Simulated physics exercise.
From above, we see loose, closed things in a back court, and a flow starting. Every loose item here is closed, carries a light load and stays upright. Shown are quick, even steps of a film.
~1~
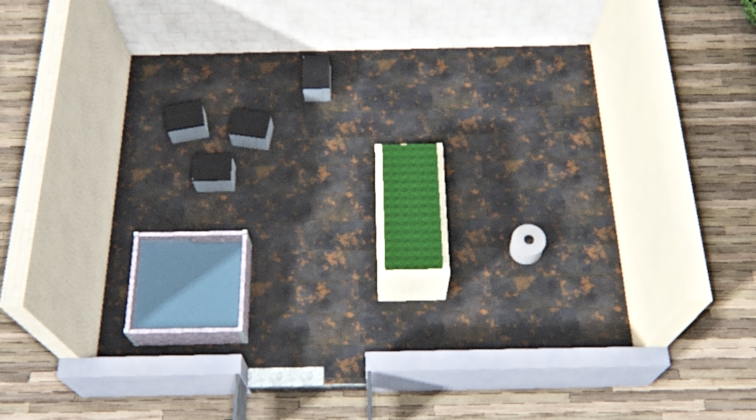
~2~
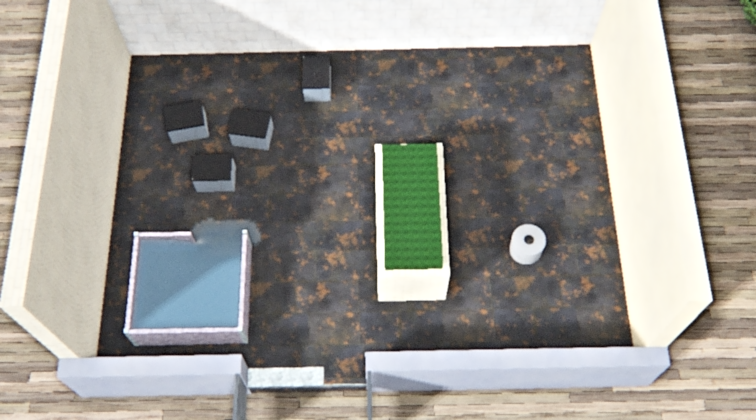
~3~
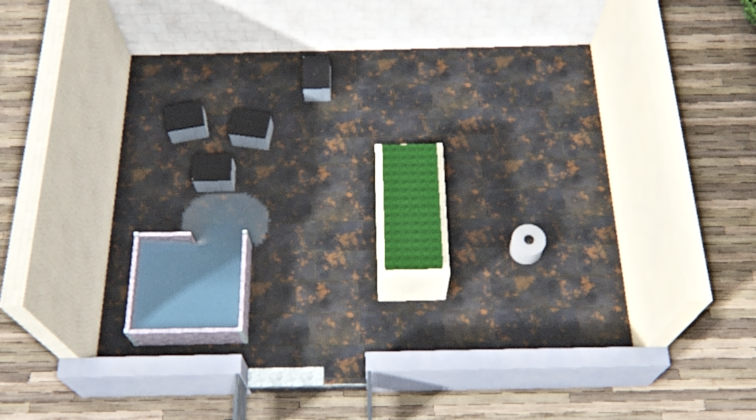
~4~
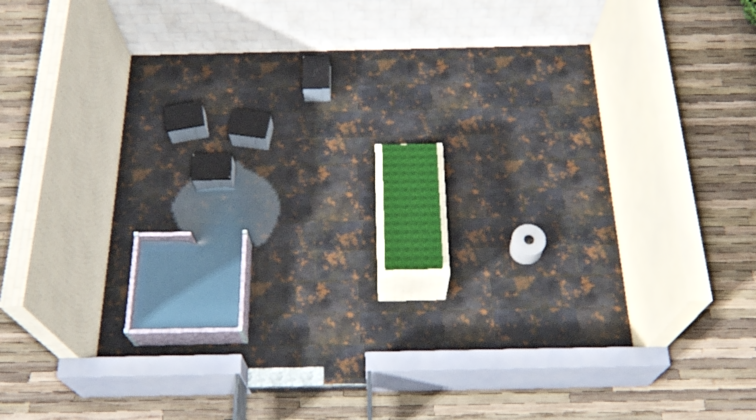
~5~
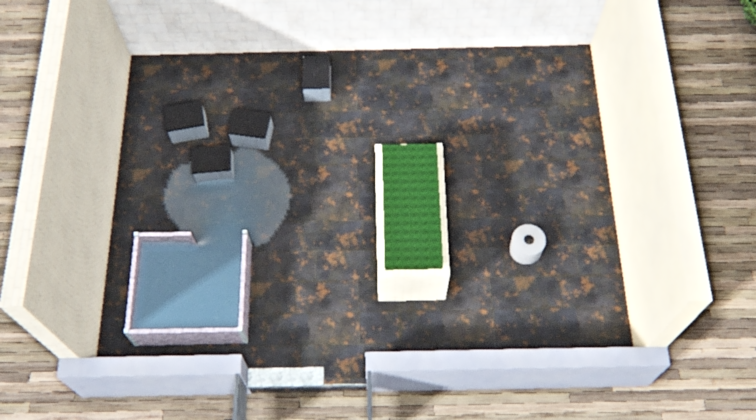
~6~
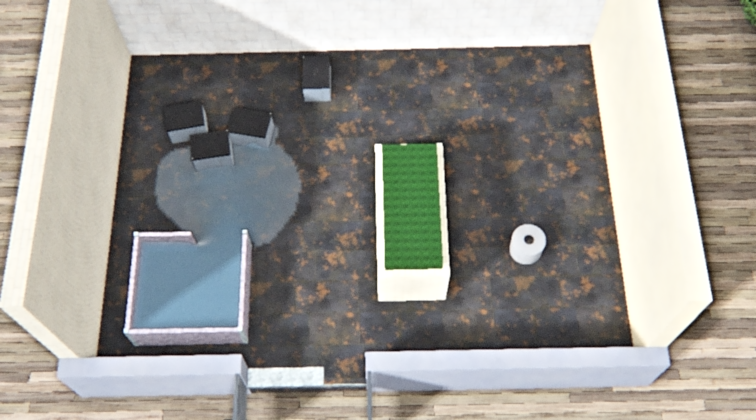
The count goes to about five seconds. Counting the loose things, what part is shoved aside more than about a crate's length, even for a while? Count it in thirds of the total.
It climbs to two thirds.
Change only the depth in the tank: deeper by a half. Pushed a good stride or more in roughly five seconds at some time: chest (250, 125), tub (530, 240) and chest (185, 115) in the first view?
Object 1: Passed the mark. Object 2: Stayed below the mark. Object 3: Passed the mark.
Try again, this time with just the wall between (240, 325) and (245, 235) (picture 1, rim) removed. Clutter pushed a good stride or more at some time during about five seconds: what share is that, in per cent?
Near 20 in a hundred.
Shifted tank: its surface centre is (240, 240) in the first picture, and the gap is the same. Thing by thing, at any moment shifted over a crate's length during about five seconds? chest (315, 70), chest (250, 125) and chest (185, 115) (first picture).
Taking them in order, went past that, went past that, fell short.
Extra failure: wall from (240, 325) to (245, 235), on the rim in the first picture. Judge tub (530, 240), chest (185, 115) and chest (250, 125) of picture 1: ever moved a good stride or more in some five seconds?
Each in turn, never travels that far, never travels that far, never travels that far.
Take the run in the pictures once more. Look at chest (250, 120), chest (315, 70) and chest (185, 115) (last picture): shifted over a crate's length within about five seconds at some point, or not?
Working through them in turn, I get shoved clear, shoved clear, then shoved clear.
A moment on, 1 of 5 are well off their spots; 0 afloat.
Next, 3 of 5 are well off their spots; 1 afloat.
Later, 4 of 5 are well off their spots; 4 afloat.
In the end, 4 of 5 are well off their spots, and 4 have been at some point; 2 afloat.
